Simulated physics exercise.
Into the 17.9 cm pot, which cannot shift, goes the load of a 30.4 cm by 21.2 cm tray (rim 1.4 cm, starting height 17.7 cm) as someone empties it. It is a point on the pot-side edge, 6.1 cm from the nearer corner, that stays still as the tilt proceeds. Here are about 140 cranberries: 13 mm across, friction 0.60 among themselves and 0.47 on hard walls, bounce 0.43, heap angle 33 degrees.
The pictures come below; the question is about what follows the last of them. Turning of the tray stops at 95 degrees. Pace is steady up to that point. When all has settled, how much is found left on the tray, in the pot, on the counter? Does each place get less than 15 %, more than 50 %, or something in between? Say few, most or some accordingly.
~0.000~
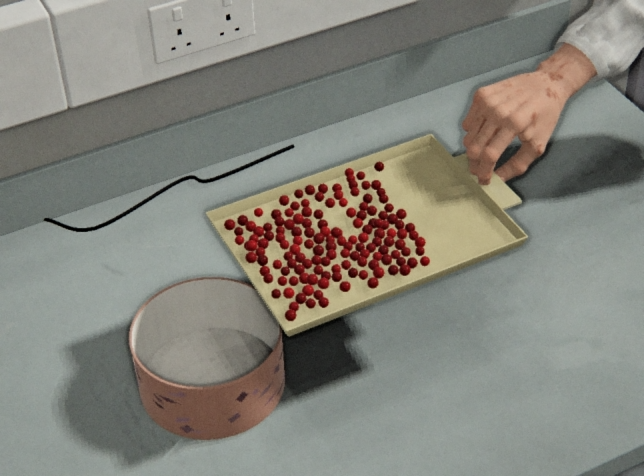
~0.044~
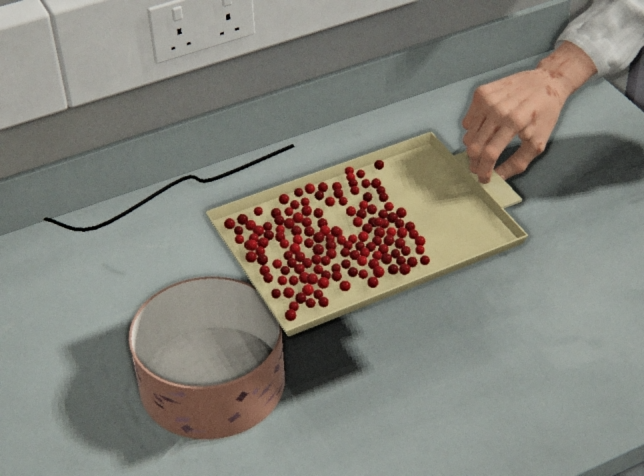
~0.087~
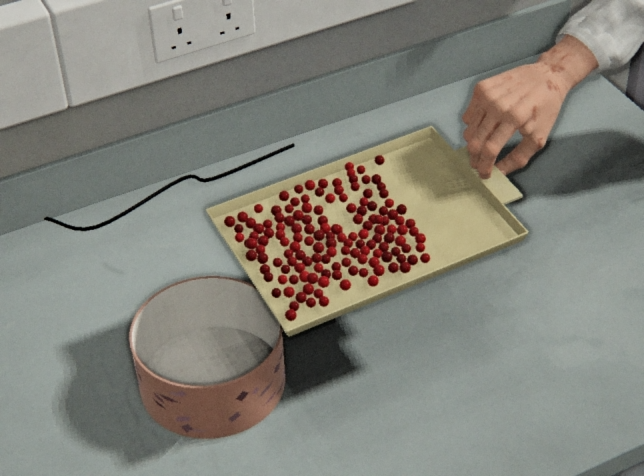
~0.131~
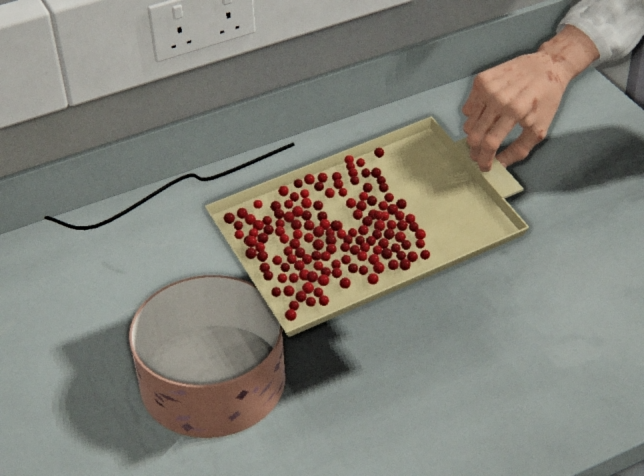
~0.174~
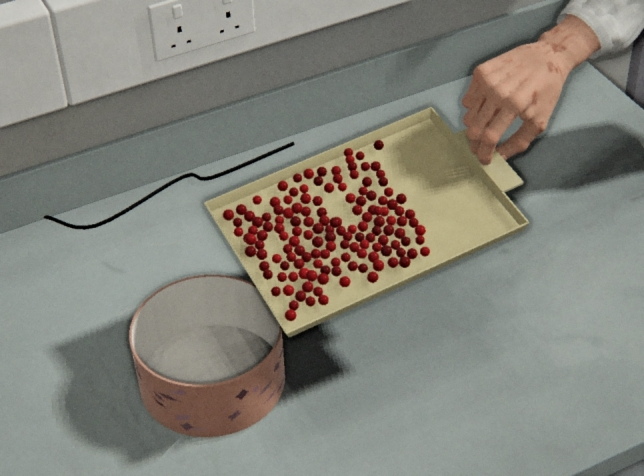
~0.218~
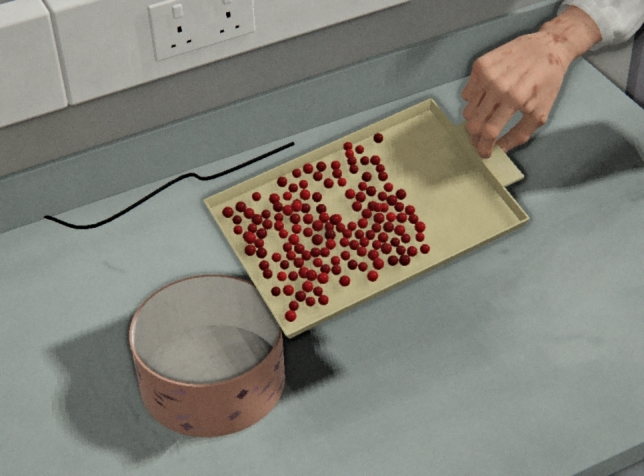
Left on the tray: Few. Pot: Few. Counter: Most.
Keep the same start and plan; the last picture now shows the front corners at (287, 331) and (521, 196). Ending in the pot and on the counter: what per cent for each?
In the pot: 30 per cent; on the counter: 70 per cent.
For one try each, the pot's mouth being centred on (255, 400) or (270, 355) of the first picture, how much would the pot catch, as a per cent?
Some 90 and 85 per cent.
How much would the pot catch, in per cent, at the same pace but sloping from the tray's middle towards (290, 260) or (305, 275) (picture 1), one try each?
Around 75 % for the first direction, around 45 % for the second.
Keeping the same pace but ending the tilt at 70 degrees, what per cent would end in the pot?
I'd say close to 0 percent.
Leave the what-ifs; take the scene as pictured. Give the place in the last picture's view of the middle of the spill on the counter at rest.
Middle of the spill at rest: Roughly (296, 458).
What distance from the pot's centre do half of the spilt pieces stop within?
About 18 centimetres.
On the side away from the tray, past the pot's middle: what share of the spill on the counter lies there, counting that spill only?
Around 30 in a hundred.
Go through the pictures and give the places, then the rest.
Tray tilt 0 degrees, front corners at (288, 327) and (523, 236); middle of the pieces at (330, 240); pot at (206, 330), in the first picture.
Tray tilt 1 degrees, front corners at (288, 327) and (523, 234); middle of the pieces at (330, 239), in the second picture.
Tray tilt 2 degrees, front corners at (288, 327) and (523, 231); middle of the pieces at (330, 237), in the third picture.
Tray tilt 5 degrees, front corners at (288, 328) and (524, 226), lowest corner left front; middle of the pieces at (330, 233), in the fourth picture.
Tray tilt 7 degrees, front corners at (288, 329) and (524, 221), lowest corner left front; middle of the pieces at (330, 230), in the fifth picture.
Tray tilt 10 degrees, front corners at (288, 331) and (524, 217), lowest corner left front; middle of the pieces at (329, 227); pot at (206, 328). Its pace works out near 65 degrees a second, in the sixth picture.
Then, at 0.82 s, tilt 50 degrees; the tray holds 100 %, the pot 0 %.
After 1.23 s, tilt 77 degrees; the tray holds 100 %, the pot 0 %.
Then, at 1.72 s, tilt 95 degrees; the tray holds 5 %, the pot 5 %.
At rest (2.6 s), tray 0 %, pot 5 %, counter 95 %.
